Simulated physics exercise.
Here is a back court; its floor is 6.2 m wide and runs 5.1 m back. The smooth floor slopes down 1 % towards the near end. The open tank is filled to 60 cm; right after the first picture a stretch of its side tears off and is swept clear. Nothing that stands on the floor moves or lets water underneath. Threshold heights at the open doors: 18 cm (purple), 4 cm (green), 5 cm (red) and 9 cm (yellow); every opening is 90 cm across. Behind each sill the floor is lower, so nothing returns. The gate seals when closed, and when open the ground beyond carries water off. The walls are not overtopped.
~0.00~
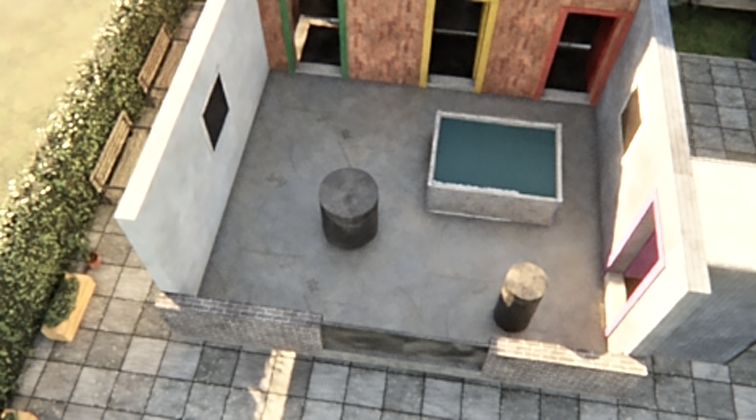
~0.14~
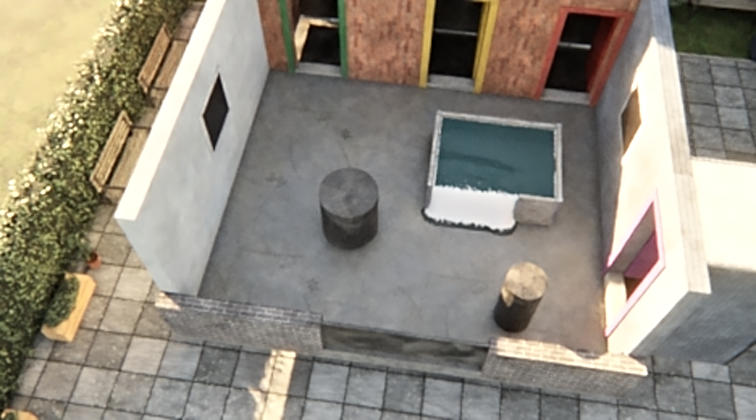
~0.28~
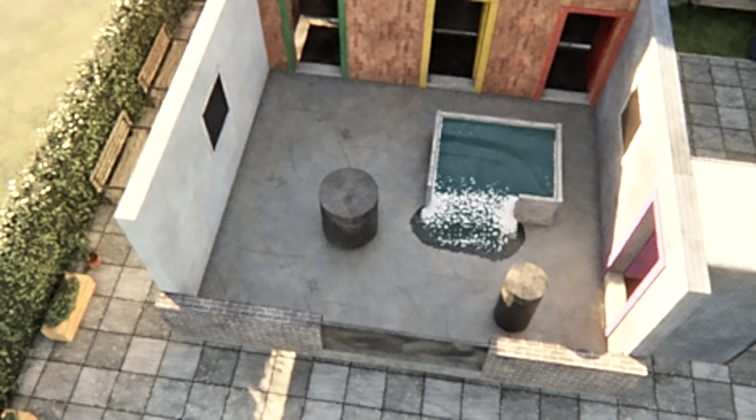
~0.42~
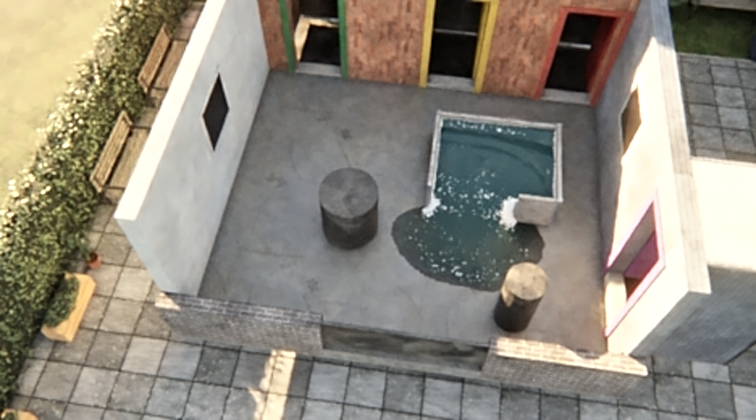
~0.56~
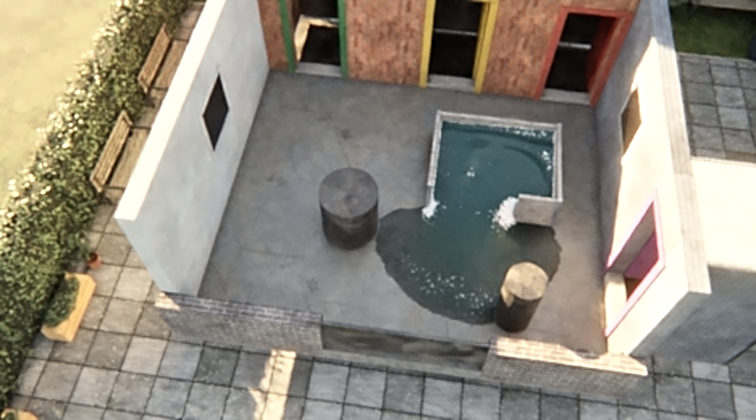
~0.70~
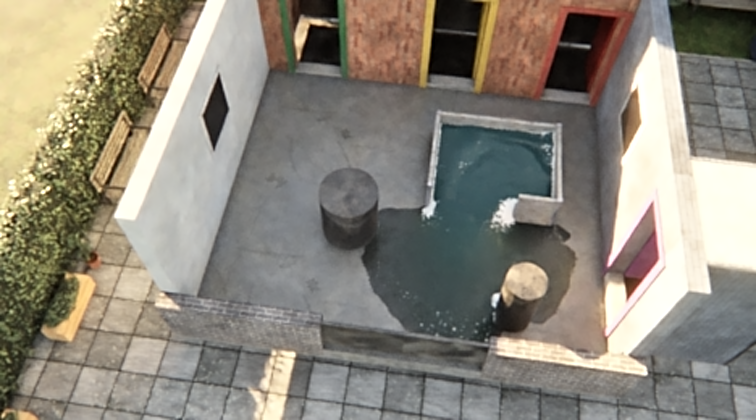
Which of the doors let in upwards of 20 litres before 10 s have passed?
Door by door: At the purple door it stays under the limit; at the green door it exceeds the limit; at the red door it goes over the limit; at the yellow door it stays under the limit.
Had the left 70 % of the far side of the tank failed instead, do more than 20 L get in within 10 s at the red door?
Then: Red over.
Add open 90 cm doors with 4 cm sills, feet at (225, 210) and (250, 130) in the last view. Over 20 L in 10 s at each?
In turn: Above, below.
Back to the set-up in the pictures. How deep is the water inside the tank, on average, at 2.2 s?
Some 22 cm.
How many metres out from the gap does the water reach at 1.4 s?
Roughly 3.2 m.
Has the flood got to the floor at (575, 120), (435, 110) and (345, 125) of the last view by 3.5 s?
In turn: Still dry, dry, dry.
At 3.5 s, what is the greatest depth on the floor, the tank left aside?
Roughly 25 cm.
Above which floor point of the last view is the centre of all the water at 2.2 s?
Near (455, 257).
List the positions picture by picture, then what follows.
The first picture shows the open tank at (496, 158) is whole and still, 60 cm deep.
In the second picture, water pours out at (472, 206) and has run 0.7 m, to (427, 214); typically 5 cm deep outside, 60 cm at the open tank's back.
In the third picture, water pours out at (471, 207) and has run 0.9 m, to (511, 250); typically 10 cm deep outside, 59 cm at the open tank's back.
In the fourth picture, water pours out at (471, 207) and has run 1.3 m, to (494, 286); typically 8 cm deep outside, 52 cm at the open tank's back.
In the fifth picture, the front is at (472, 319), 1.9 m from the gap at (471, 207); 3.5 m2 of floor is under water; 52 cm left at the back of the open tank.
In the sixth picture, the front is at a hidden place, 2.4 m from the gap at (471, 207); 4.9 m2 of floor is under water; 49 cm left at the back of the open tank.
After 1.4 s water covers 25 % of the floor and is deepest (37 cm) near (469, 354); purple door 3 cm at the sill, 0 L in, green door not reached, red door not reached, yellow door not reached.
After 2.2 s water covers 35 % of the floor and is deepest (30 cm) near (469, 354); purple door 15 cm at the sill, 0 L in, green door not reached, red door not reached, yellow door not reached.
After 3.5 s water covers 50 % of the floor and is deepest (25 cm) near (192, 315); purple door 14 cm at the sill, 1 L in, green door not reached, red door not reached, yellow door not reached.
After 6.0 s water covers 85 % of the floor and is deepest (13 cm) near (192, 315); purple door 7 cm at the sill, 1 L in, green door 9 cm at the sill, 14 L in, red door 10 cm at the sill, 16 L in, yellow door not reached.
After 10.0 s water covers 100 % of the floor and is deepest (9 cm) near (203, 316); purple door 6 cm at the sill, 1 L in, green door 6 cm at the sill, 47 L in, red door 4 cm at the sill, 43 L in, yellow door 8 cm at the sill, 0 L in.
